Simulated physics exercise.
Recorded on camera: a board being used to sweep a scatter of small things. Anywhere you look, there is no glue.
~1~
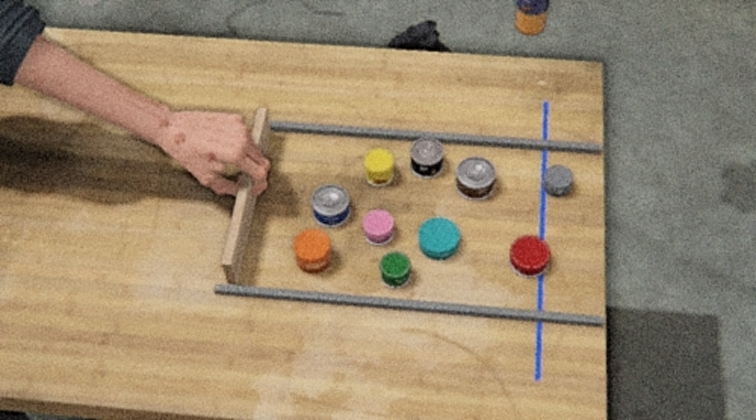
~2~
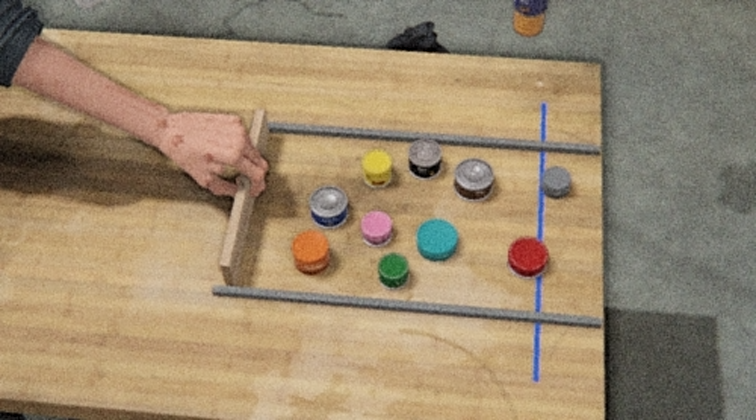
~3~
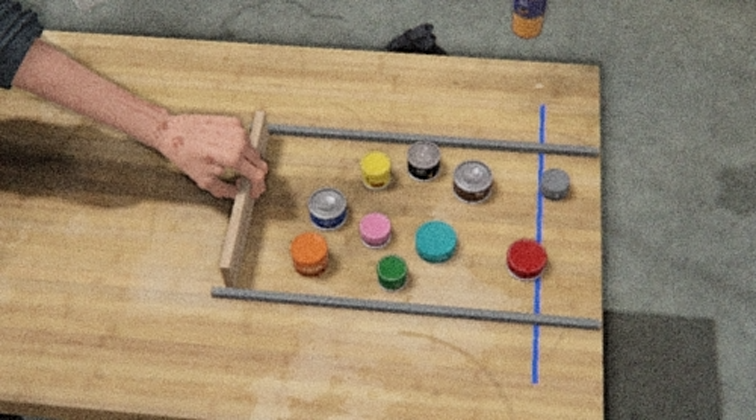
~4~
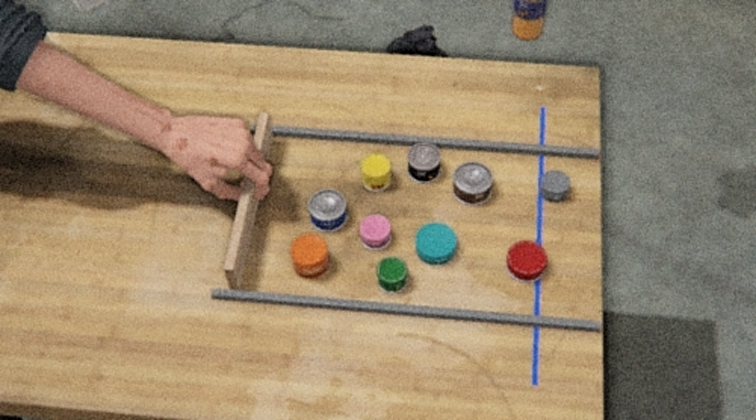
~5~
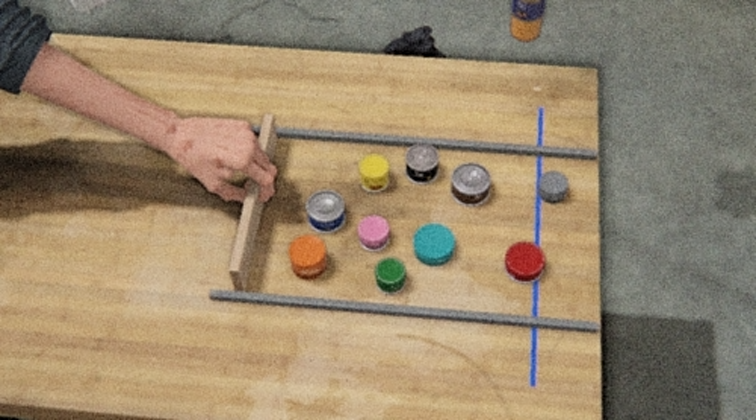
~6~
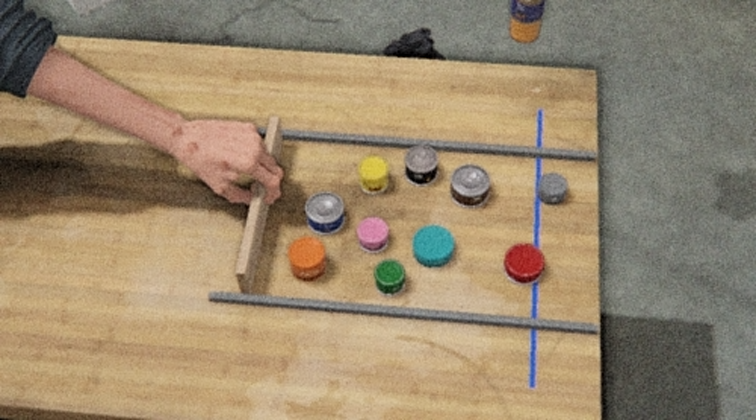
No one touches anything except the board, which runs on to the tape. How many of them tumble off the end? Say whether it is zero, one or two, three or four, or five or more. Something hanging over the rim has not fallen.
I expect the drop count to reach one but not three.
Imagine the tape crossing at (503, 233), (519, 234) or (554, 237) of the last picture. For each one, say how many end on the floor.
It would be 0, then 1, then 4.
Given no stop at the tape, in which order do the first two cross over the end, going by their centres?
Grey tub, red pot.
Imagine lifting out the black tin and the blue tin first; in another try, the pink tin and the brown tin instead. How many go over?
In the first try 2, in the other 0.
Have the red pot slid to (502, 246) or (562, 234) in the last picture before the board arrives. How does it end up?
Results in order - down; down.
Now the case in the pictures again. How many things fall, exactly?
Result - number fallen: 1.
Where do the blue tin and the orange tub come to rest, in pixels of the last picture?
Final pixels, roughly: (556, 222) for the first, (554, 277) for the other.
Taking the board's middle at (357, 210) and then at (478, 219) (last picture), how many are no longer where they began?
One spot: 5. Other spot: 10.
Soon after, none off yet; grey tub at rest near (552, 189); red pot at rest near (524, 264); brown tin at rest near (470, 186).
Then, none off yet; grey tub at rest near (552, 189); red pot moving near (528, 265); brown tin moved about its own width near (497, 188).
At rest, the number that fall off is one or two; fallen, grey tub.
